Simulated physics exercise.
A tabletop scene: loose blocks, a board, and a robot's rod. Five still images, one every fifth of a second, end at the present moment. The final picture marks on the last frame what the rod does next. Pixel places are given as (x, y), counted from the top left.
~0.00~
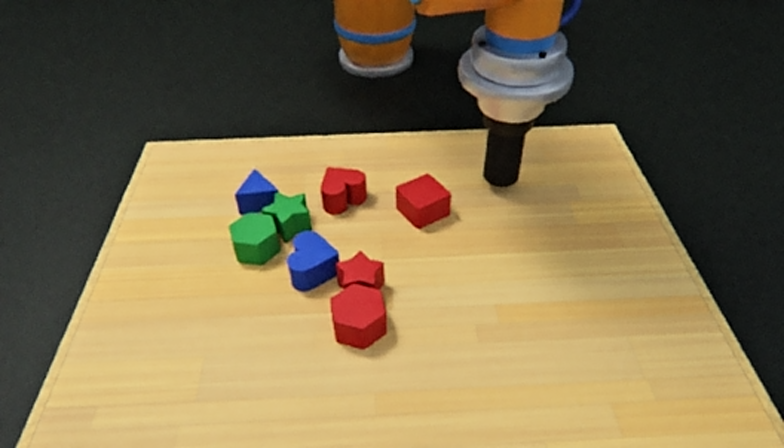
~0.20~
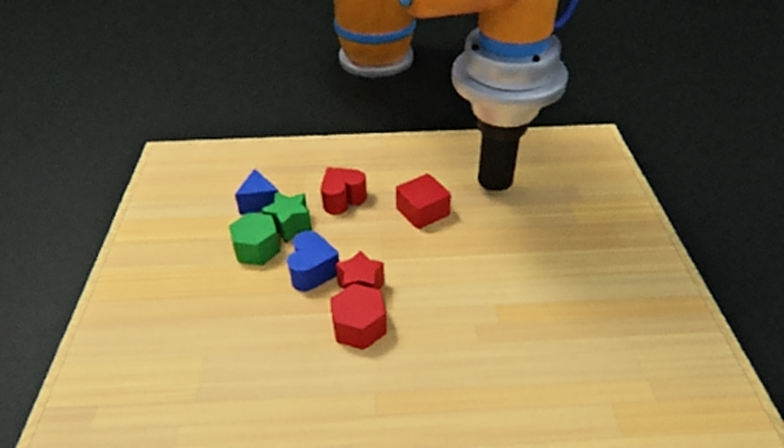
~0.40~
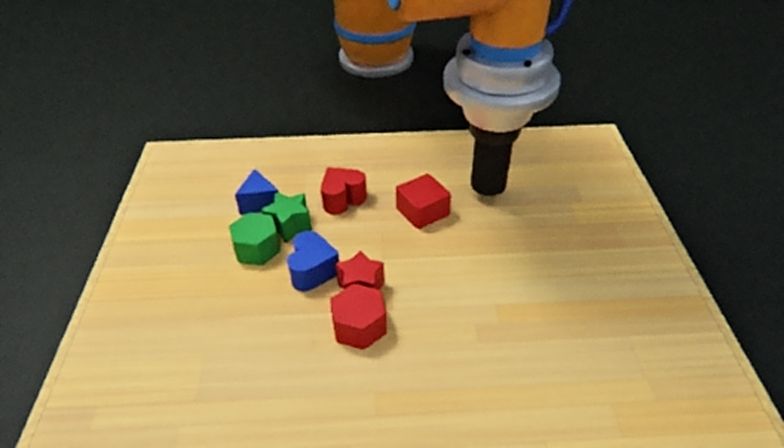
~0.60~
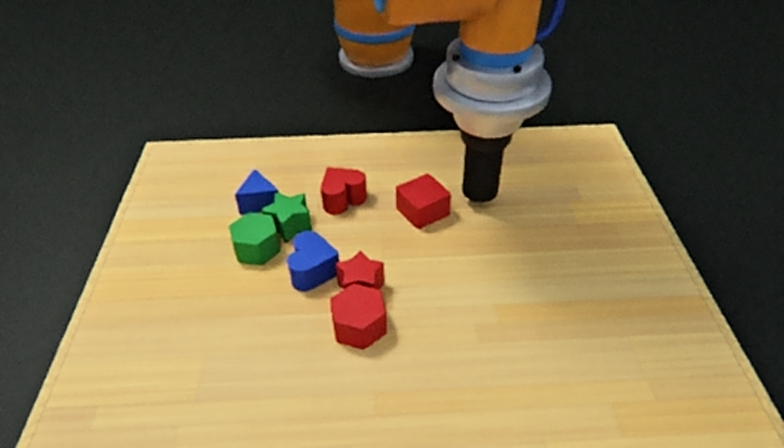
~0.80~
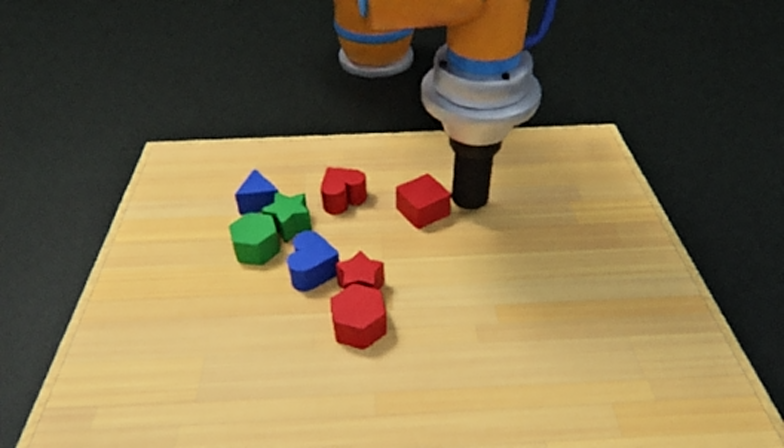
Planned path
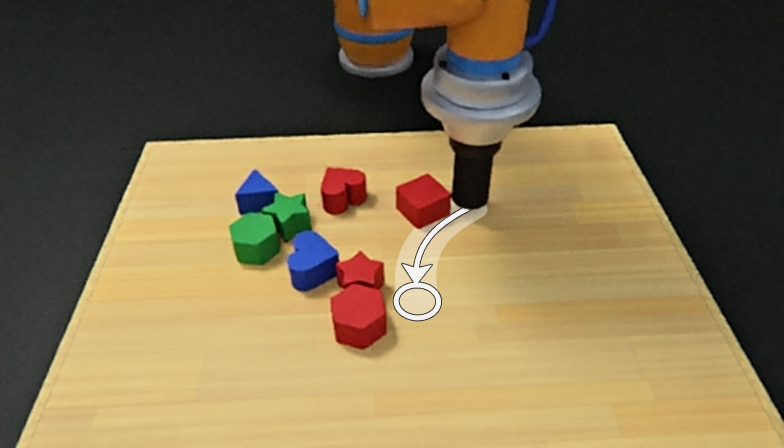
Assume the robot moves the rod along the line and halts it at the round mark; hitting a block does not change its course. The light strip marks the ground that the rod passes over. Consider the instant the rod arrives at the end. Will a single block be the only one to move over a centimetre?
I believe so.
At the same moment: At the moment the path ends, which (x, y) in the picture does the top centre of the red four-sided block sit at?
In the picture, that point is around (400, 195).
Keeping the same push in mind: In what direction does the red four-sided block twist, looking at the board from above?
Spins clockwise.
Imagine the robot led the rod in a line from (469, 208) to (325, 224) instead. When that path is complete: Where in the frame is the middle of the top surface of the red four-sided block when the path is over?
Top centre: (308, 180).
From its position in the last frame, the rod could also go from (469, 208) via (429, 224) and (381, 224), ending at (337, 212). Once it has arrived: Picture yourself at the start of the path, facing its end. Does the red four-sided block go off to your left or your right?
With start-to-end as forward, it shifts right.
Drawn move, from (469, 208) by way of (436, 230) and (418, 261) to (417, 301).
On the path given first. One third of the way, rod (436, 221); red four-sided block (401, 195), turned 55° clockwise.
Two thirds of the way, rod (418, 252); red four-sided block (400, 195), turned 60° clockwise.
At the end, rod (418, 291); red star-shaped block still; red four-sided block (400, 195), turned 60° clockwise.
